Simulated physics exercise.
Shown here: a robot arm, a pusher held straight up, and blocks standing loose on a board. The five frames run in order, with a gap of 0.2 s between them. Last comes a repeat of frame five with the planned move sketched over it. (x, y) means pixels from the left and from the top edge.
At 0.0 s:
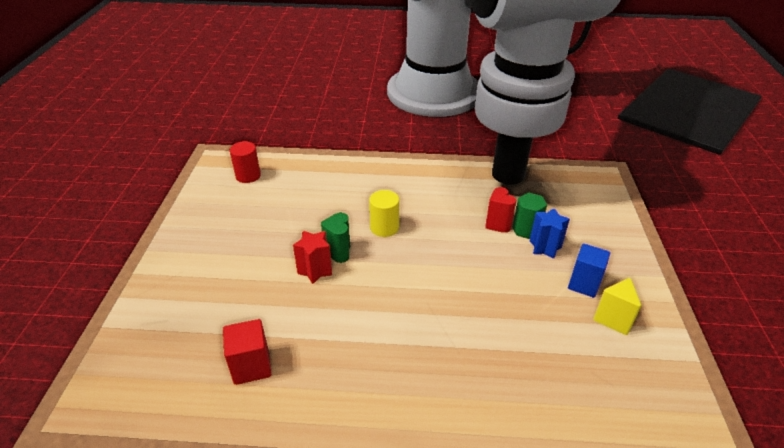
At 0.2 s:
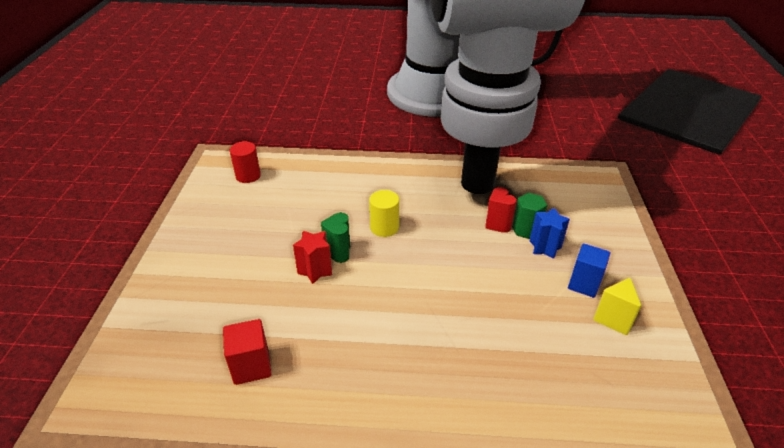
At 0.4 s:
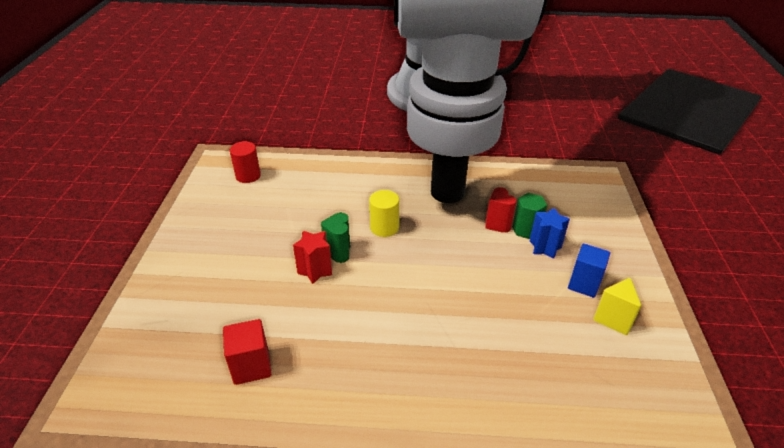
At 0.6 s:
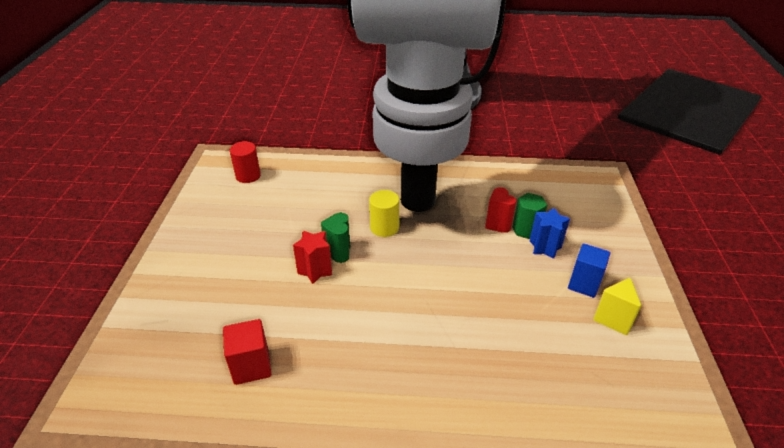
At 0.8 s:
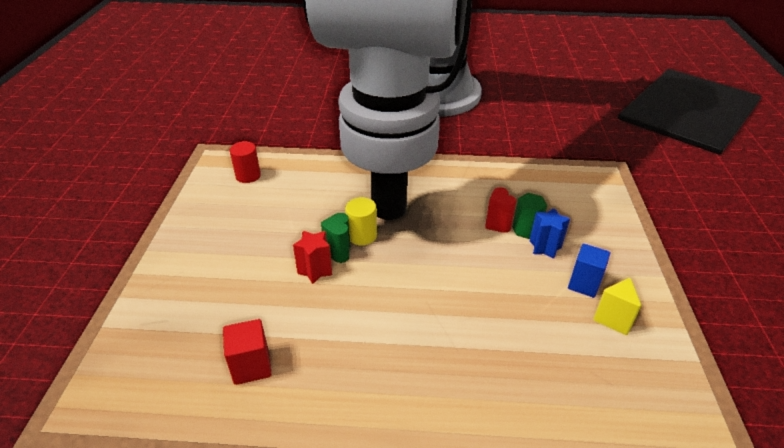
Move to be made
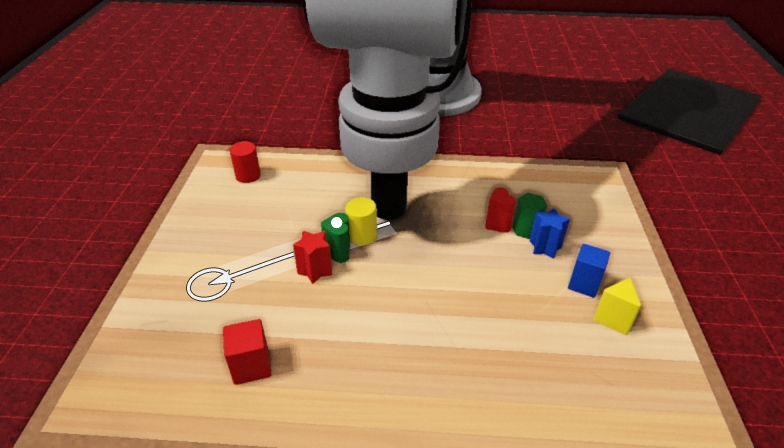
A robot arm sweeping its black pusher left across a wooden board, nudging the yellow cylinder toward the green and red blocks.
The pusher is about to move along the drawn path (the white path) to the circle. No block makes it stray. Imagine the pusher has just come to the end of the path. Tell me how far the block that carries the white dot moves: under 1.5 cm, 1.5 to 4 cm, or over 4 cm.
More than 4 cm.
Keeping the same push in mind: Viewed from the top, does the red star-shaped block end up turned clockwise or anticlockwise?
Answer: Anticlockwise.
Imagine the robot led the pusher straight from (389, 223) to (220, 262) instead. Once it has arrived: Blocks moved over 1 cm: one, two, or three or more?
My best guess is that three blocks or more move over 1 cm.
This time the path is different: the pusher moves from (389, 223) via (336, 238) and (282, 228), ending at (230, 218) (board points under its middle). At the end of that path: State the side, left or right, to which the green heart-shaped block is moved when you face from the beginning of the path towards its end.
It is displaced to the left.
The line goes from (389, 223) directly to (209, 284); the dot is on the green heart-shaped block.
On the path given first. One third of the way, pusher at (332, 227); red star-shaped block at (303, 255); green heart-shaped block at (305, 235), turned 115° anticlockwise; yellow circular block at (296, 219).
Two thirds of the way, pusher at (270, 247); red star-shaped block at (293, 265), turned 50° anticlockwise; green heart-shaped block at (266, 257); yellow circular block at (231, 232).
At the end, pusher at (205, 270); red star-shaped block at (293, 265), turned 50° anticlockwise; green heart-shaped block at (255, 260), turned 245° anticlockwise; yellow circular block at (180, 236).
